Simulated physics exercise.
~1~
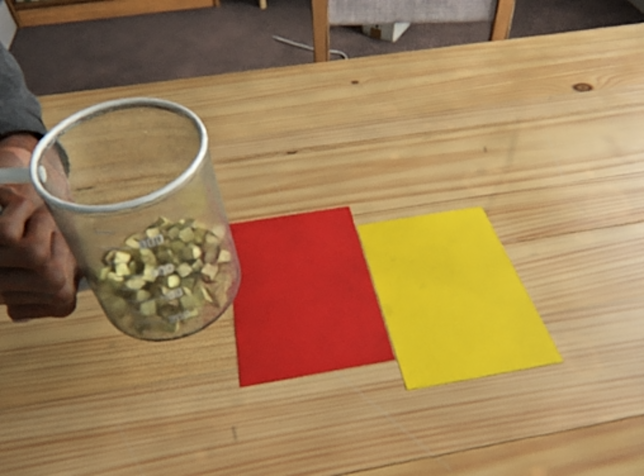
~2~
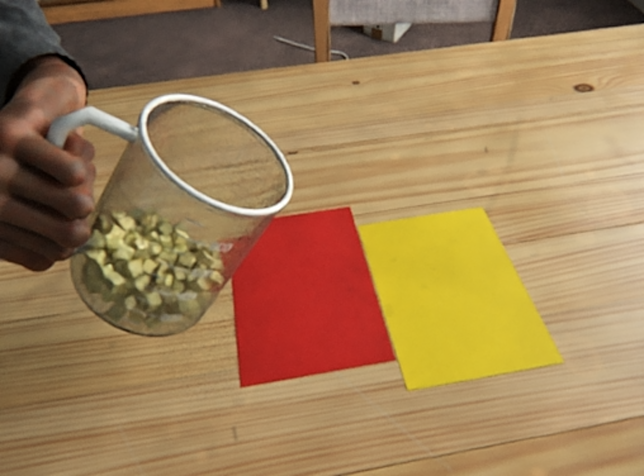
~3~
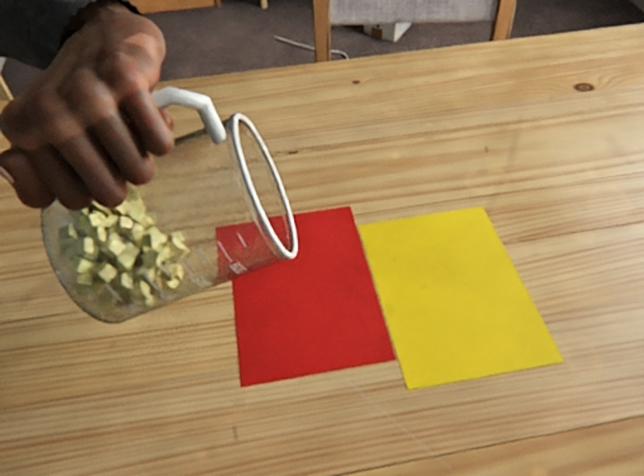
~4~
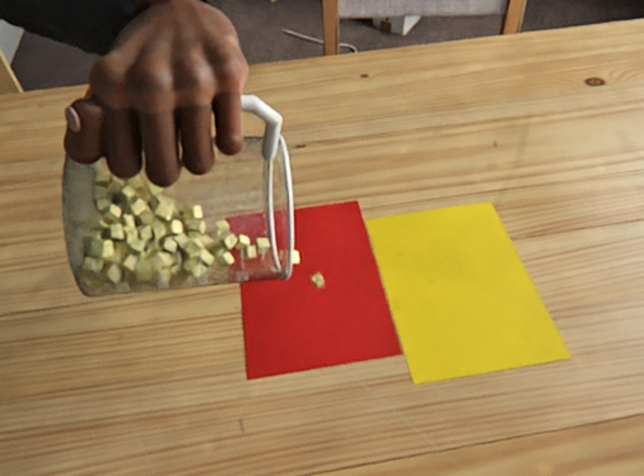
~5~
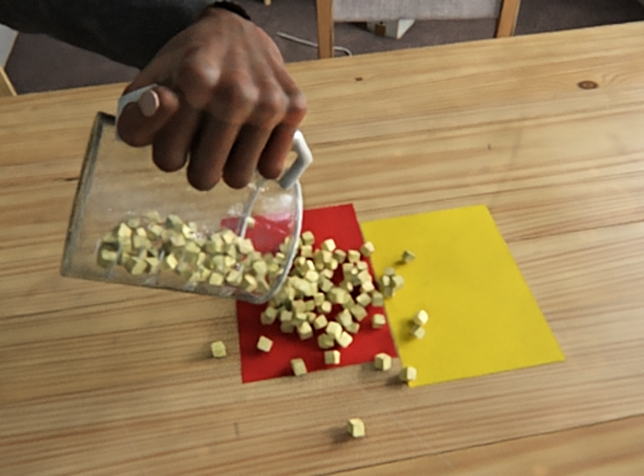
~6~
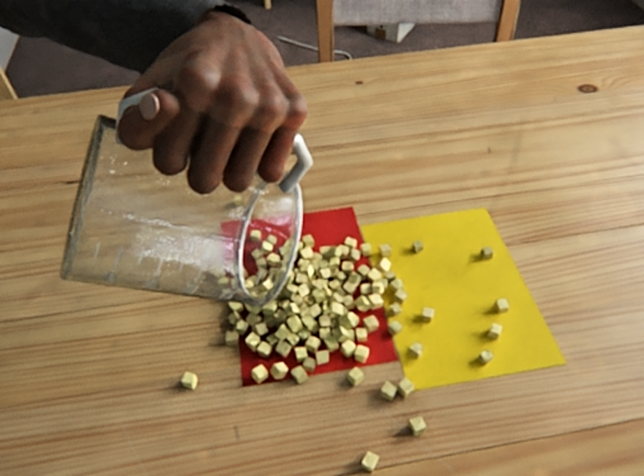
On a wooden table, a hand tipped a clear jug of small pale cubes over side-by-side red and yellow mats until it was empty, leaving most in a heap on the red, some on the yellow and a few on the bare wood.
